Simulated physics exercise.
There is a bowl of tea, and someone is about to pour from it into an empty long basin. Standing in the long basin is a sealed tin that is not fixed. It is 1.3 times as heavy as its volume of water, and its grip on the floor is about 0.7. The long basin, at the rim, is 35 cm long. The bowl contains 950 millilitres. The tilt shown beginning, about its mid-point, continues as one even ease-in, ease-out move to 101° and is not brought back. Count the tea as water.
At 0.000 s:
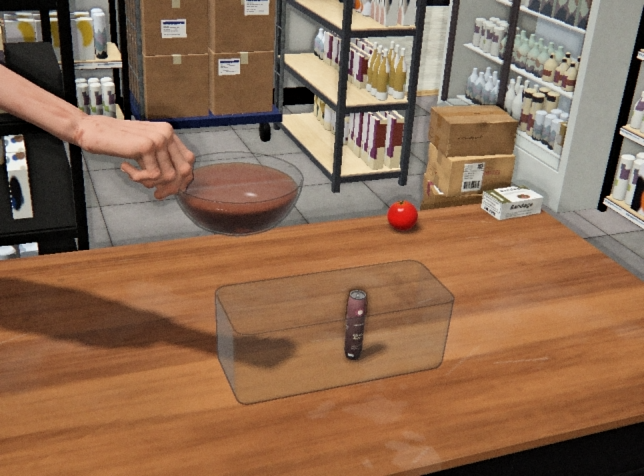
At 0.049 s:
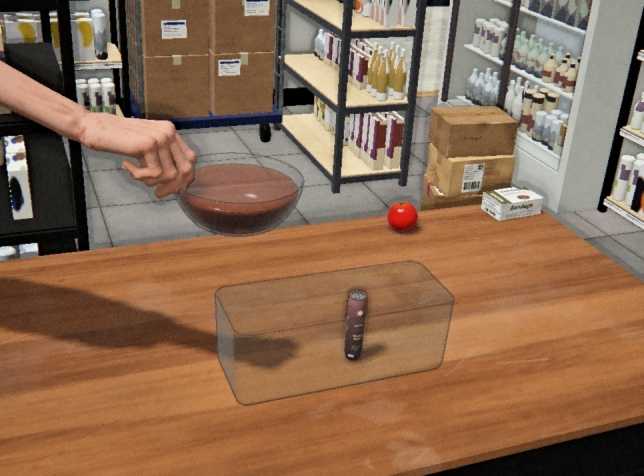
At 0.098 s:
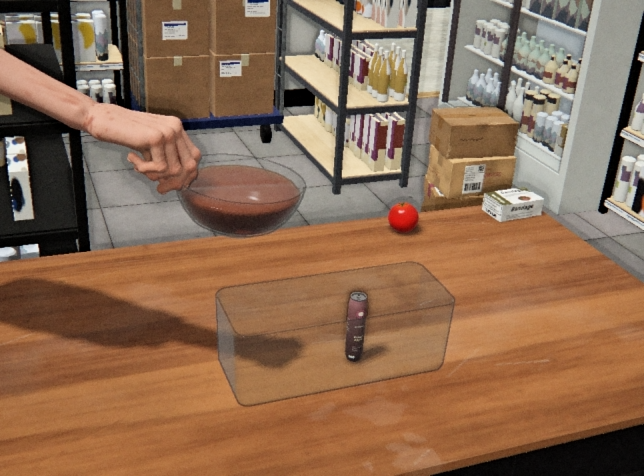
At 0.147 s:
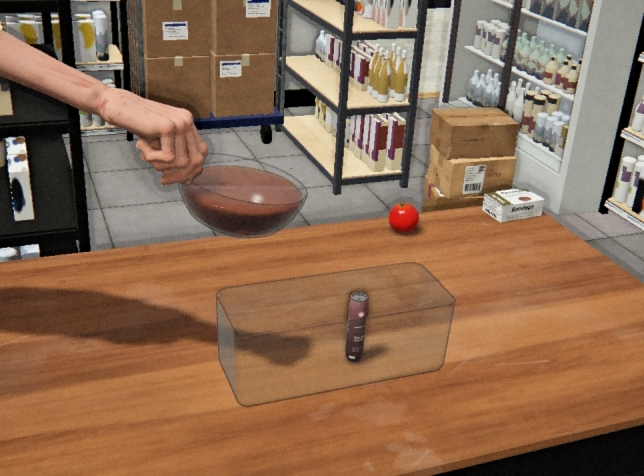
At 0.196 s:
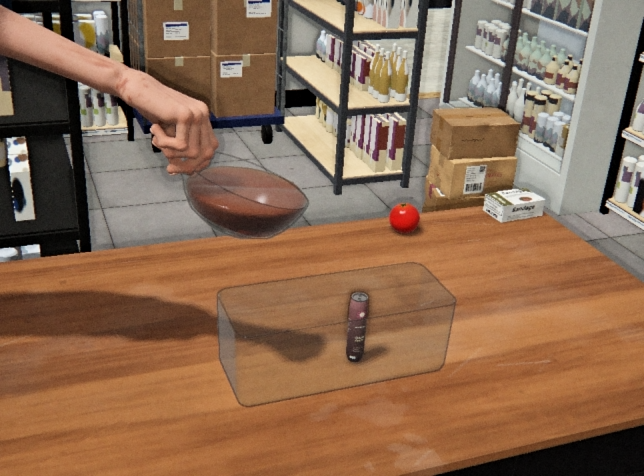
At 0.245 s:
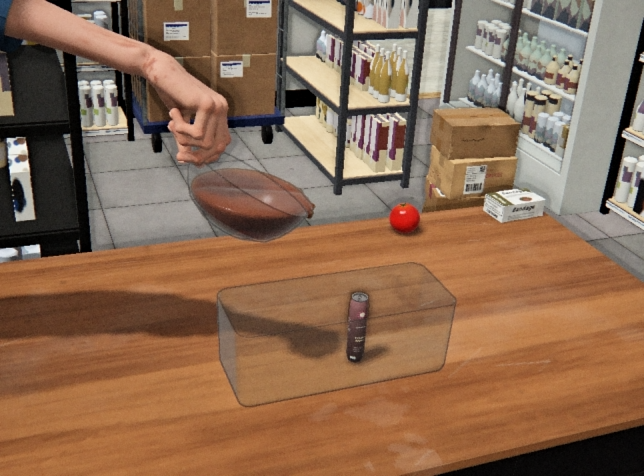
A hand reaching in from the left tilts a clear bowl of reddish-brown liquid to the right, slowly at first and then more steeply, the liquid drawing up to the lower lip. Below it on a wooden table sit a clear long basin and a small dark tin, with a red tomato behind. Seen from slightly above by a still camera, the storeroom behind holds stocked shelves and cardboard boxes.
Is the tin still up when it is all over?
Most likely it will capsize.
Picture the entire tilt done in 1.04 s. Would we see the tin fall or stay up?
Result: Tin upright.
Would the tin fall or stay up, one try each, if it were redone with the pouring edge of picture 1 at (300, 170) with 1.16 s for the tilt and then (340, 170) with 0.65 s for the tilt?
Trial 1 - tin stays standing; trial 2 - tin stays standing.
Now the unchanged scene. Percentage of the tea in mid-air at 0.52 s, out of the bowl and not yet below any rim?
Roughly 56 percent.
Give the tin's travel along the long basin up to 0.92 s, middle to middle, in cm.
0 cm, roughly.
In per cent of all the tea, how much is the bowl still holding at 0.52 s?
About 10 percent.
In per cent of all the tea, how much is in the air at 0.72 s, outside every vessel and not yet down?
I'd say some 4 per cent is in the air.
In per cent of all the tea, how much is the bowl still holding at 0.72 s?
What remains is about 0 percent of it all.
By 0.52 s the tilt is 91° and 10 per cent is still to pour; the tin stands where it began.
By 0.72 s the tilt is 101° and 0 per cent is still to pour; the tin leans 6°.
By 0.92 s the tilt is 101° and 0 per cent is still to pour; the tin leans 15°.
By 1.15 s the tilt is 101° and 0 per cent is still to pour; the tin lies on its side.
At rest the tin lies on its side.
